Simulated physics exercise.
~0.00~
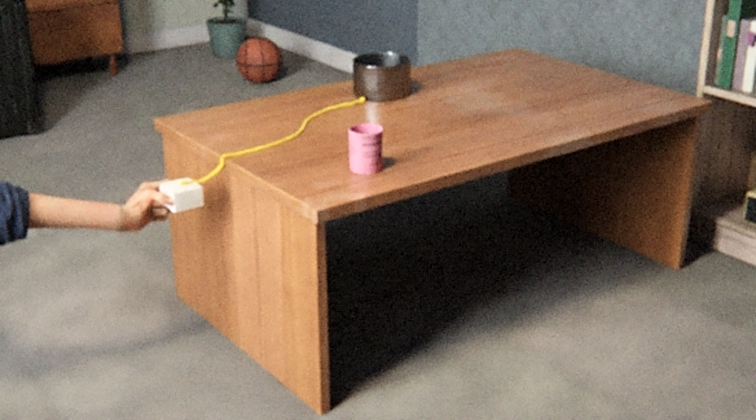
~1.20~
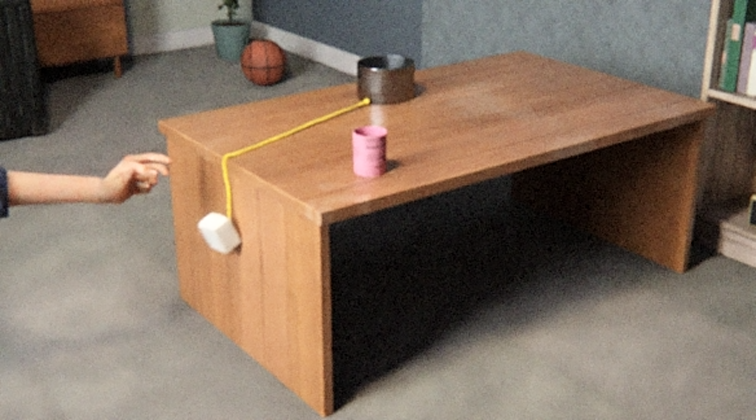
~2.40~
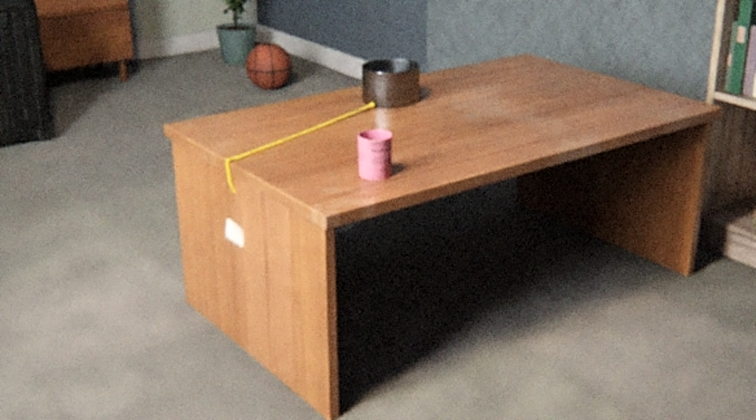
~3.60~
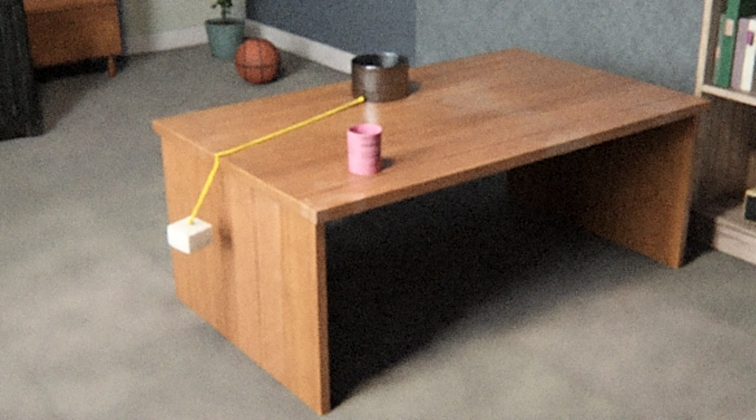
At a wooden desk, a hand releases a string-tied white block, which hangs swinging.
